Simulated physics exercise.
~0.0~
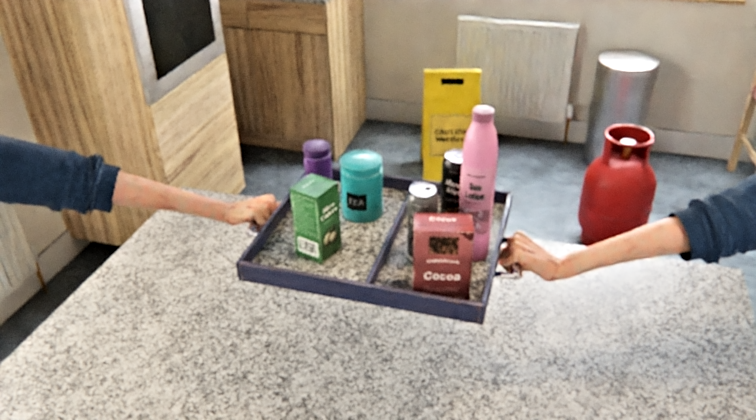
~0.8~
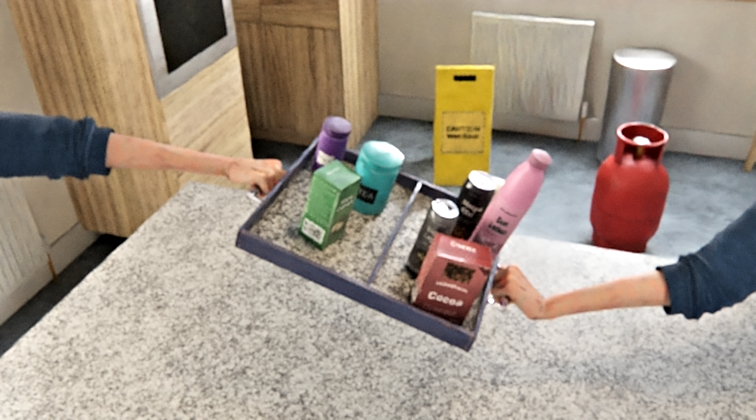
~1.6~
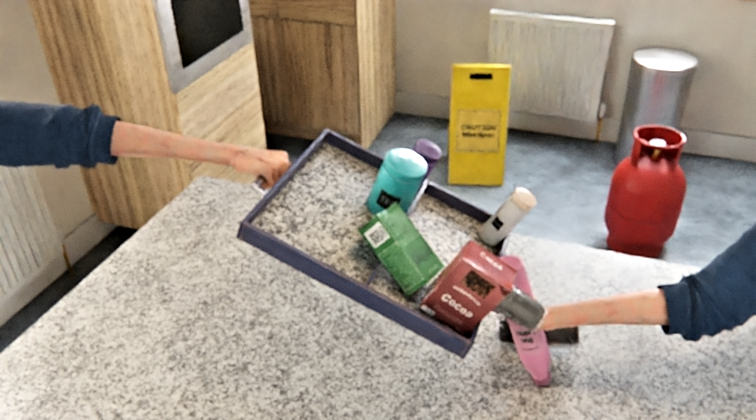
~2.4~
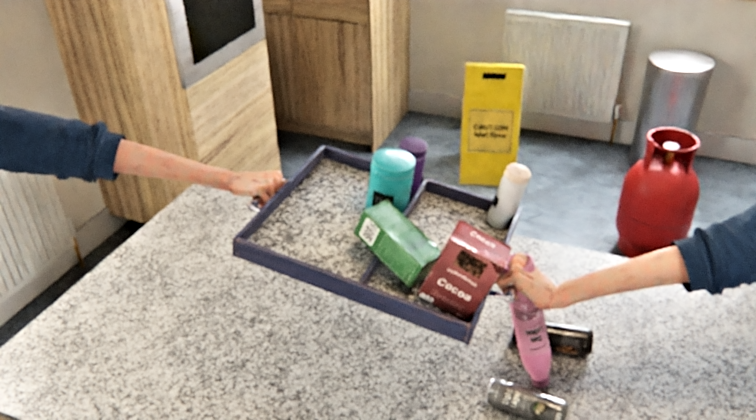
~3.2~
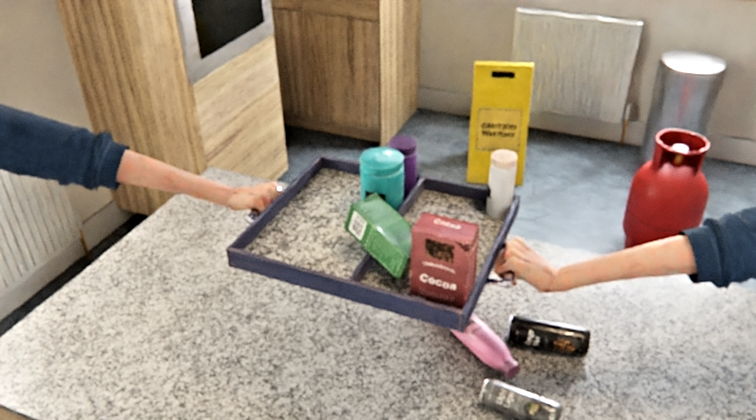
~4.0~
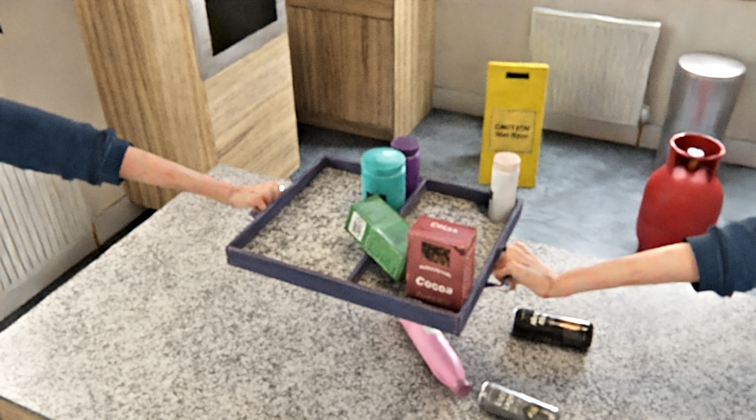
At first, two hands hold a divided tray of upright kitchen items, including a green carton, turquoise and purple jars, a red cocoa packet, cans and a pink bottle, above a speckled counter. The tray tilts down to the right, and the items lean and begin sliding that way. The pink bottle and two cans go over the right edge, while the green carton topples against the red packet. The hands bring the tray back towards level. The cans lie on the counter with the bottle, while the carton rests on its side among the jars, packet and white shaker still aboard.
